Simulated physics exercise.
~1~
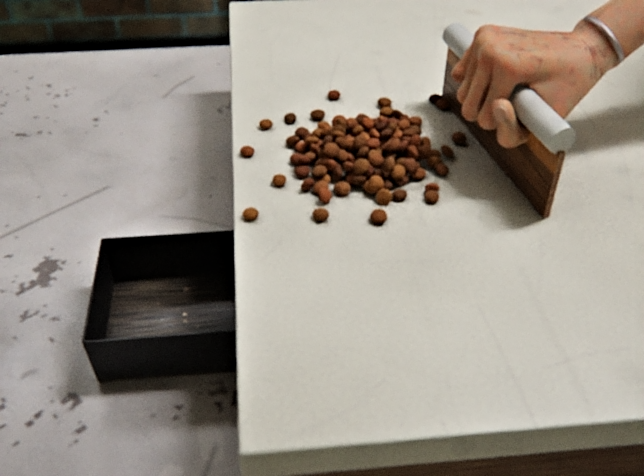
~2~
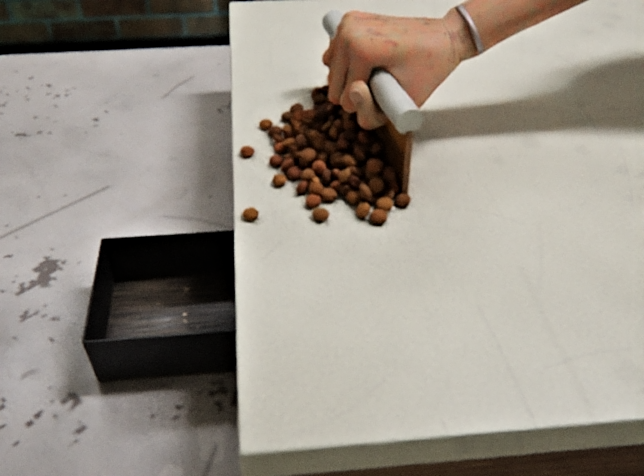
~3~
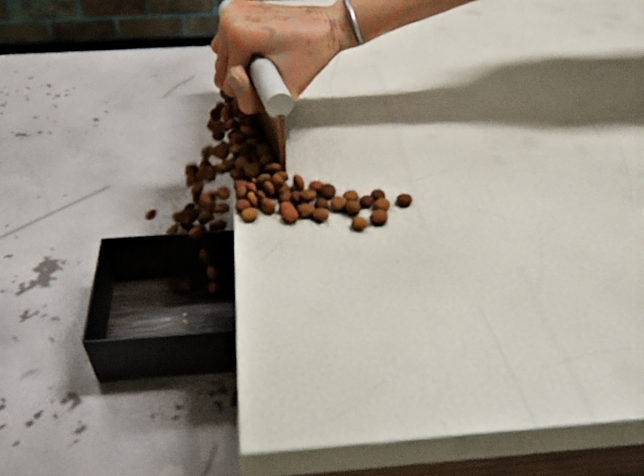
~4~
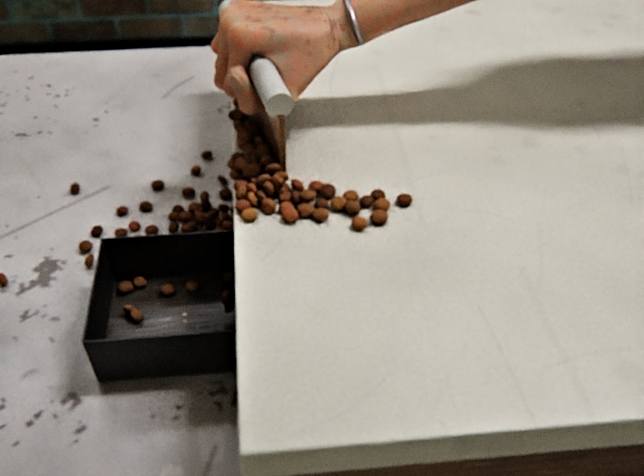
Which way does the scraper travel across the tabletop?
The scraper travels to the left, pushed by the hand toward the edge of the tabletop.
